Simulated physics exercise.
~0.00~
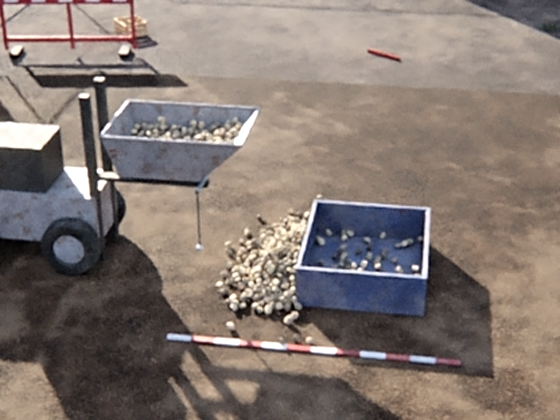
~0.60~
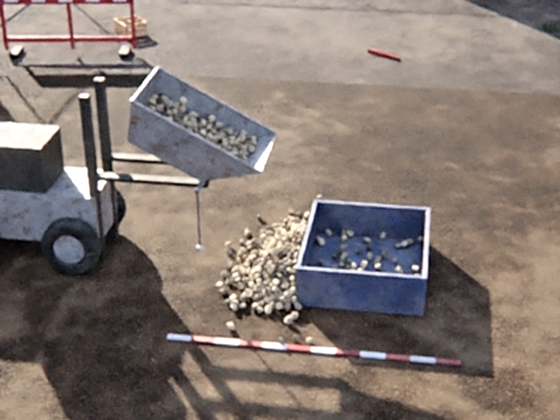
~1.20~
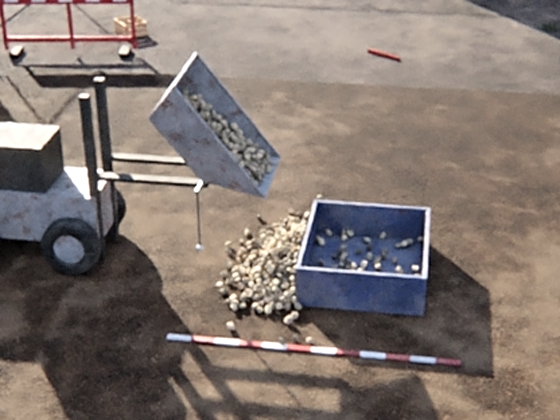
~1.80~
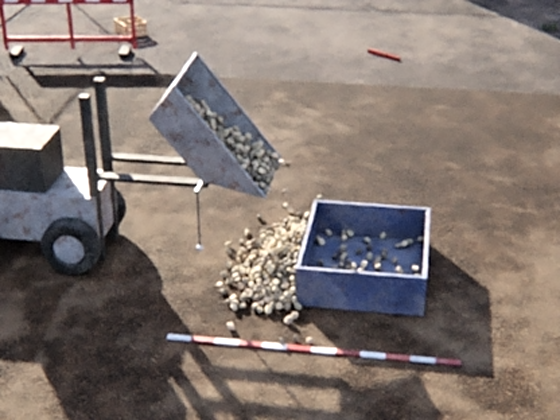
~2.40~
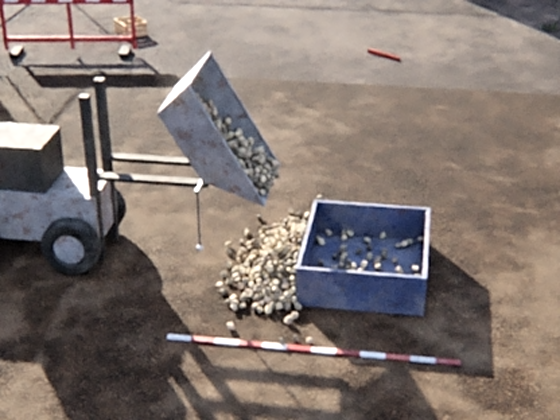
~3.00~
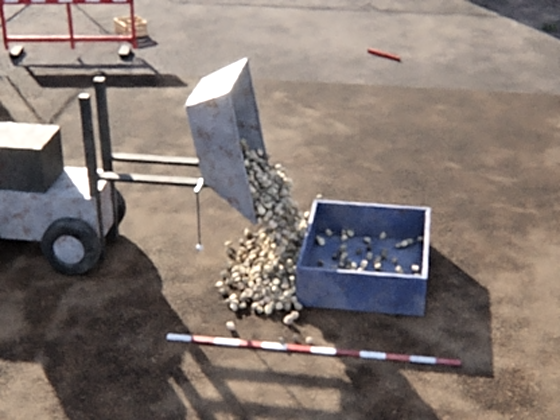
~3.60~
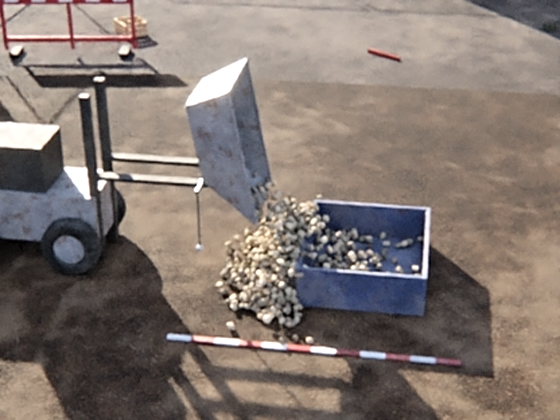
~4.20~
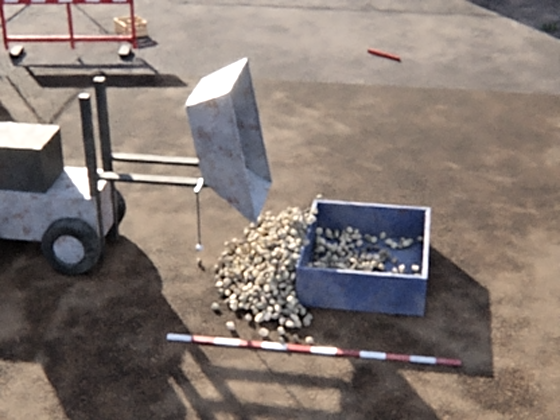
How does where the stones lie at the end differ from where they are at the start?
At the start some stones are up in the raised skip, with others in the pile and the blue bin. By the end they are lower and further right overall, all down in a bigger pile and in the bin.
